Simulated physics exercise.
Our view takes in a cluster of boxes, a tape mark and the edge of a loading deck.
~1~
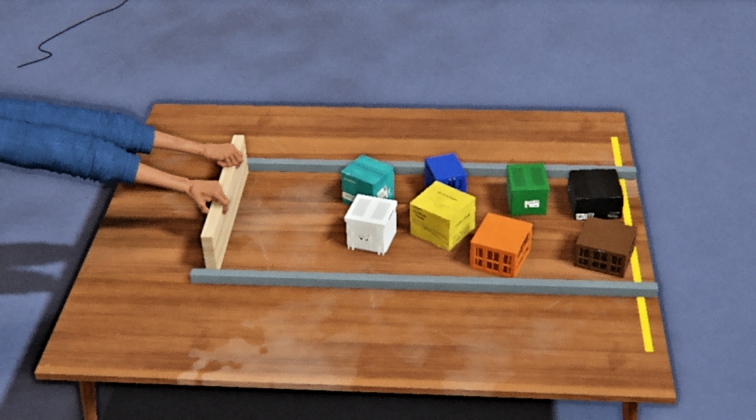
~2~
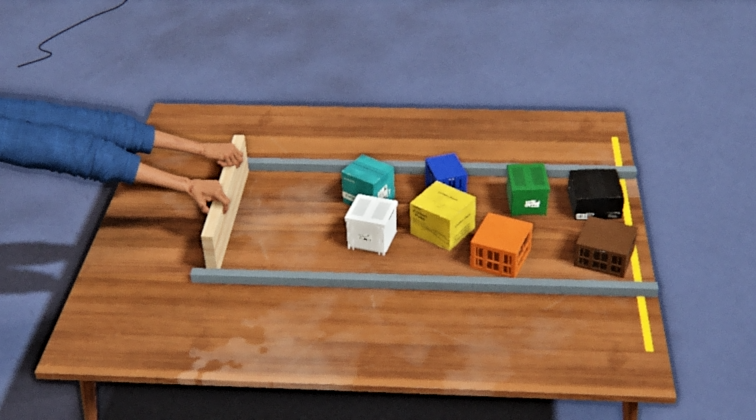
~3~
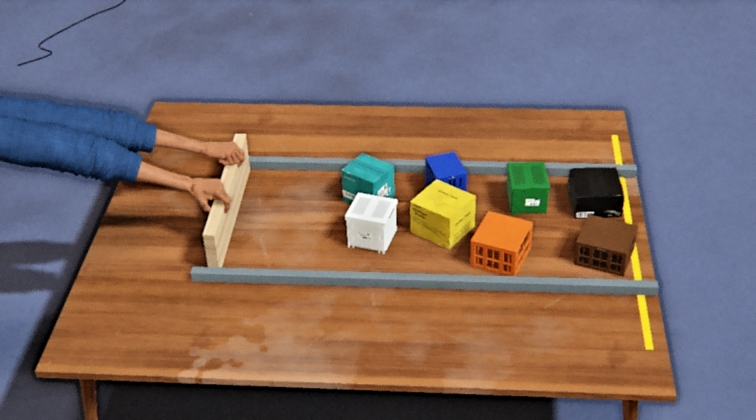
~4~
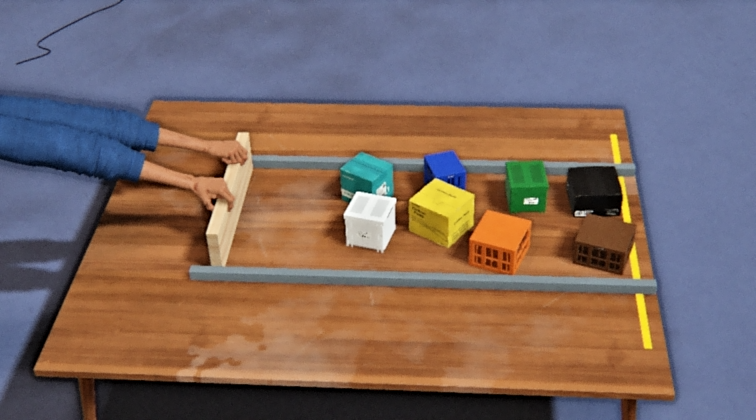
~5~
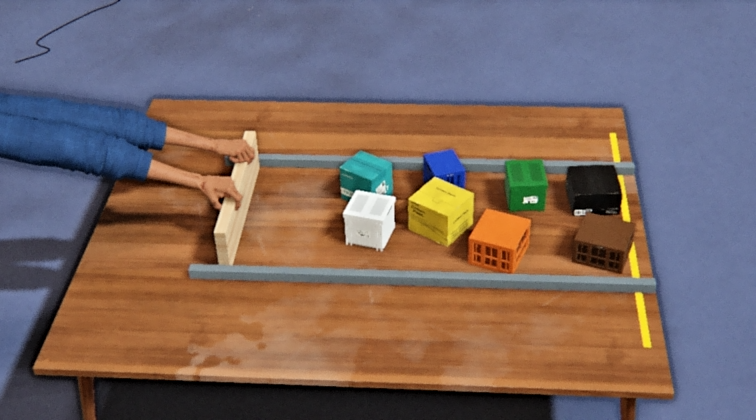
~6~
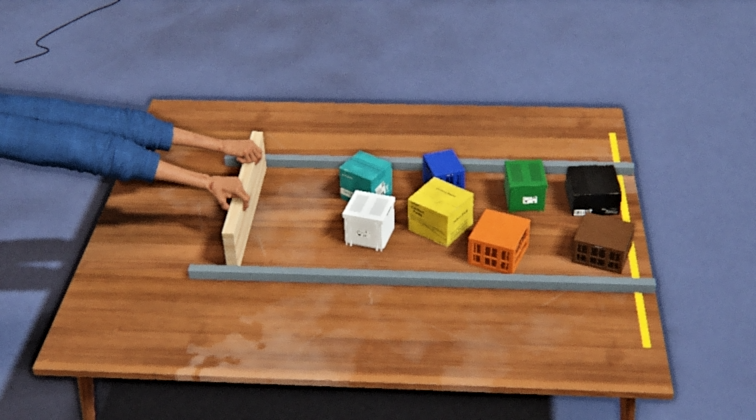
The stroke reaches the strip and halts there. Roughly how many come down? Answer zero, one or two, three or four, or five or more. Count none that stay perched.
Five or more.
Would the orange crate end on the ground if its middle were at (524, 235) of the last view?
Placed there, the orange crate ends up below.
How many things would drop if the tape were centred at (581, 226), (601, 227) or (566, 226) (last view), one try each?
Counts per try, in order: 4 / 5 / 2.
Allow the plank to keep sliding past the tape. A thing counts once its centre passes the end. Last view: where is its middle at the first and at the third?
Roughly (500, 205) and then roughly (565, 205).
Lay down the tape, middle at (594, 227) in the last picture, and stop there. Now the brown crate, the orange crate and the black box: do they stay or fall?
The brown crate goes down, while the orange crate keeps its spot and the black box goes down.
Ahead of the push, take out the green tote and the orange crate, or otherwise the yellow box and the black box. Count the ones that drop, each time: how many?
That gives 6 in the first case, then 6 in the second.
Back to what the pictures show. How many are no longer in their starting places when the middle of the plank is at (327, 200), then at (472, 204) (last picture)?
At that stage 0; at the next, 7.
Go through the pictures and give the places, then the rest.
In the first picture, brown crate (606, 247); black box (595, 194); green tote (527, 190); plank (226, 202); tape (630, 231).
In the second picture, black box (596, 194); orange crate (501, 246).
In the third picture, green tote (527, 188); plank (228, 200).
In the fourth picture, brown crate (604, 244); white tote (371, 222).
In the fifth picture, black box (594, 190); turquoise parcel (367, 181).
In the sixth picture, brown crate (603, 243); black box (593, 190); green tote (525, 186); plank (246, 198); tape (628, 227).
Early on, none off yet; brown crate at rest near (603, 243); black box at rest near (593, 190); green tote at rest near (525, 186).
A while later, none off yet; brown crate moving near (605, 243); black box travelled about its own width near (630, 192); green tote travelled about its own width near (586, 181).
Finally, the number that fall off is five or more; lost, turquoise parcel, white tote, yellow box, blue crate, orange crate, green tote, black box and brown crate.
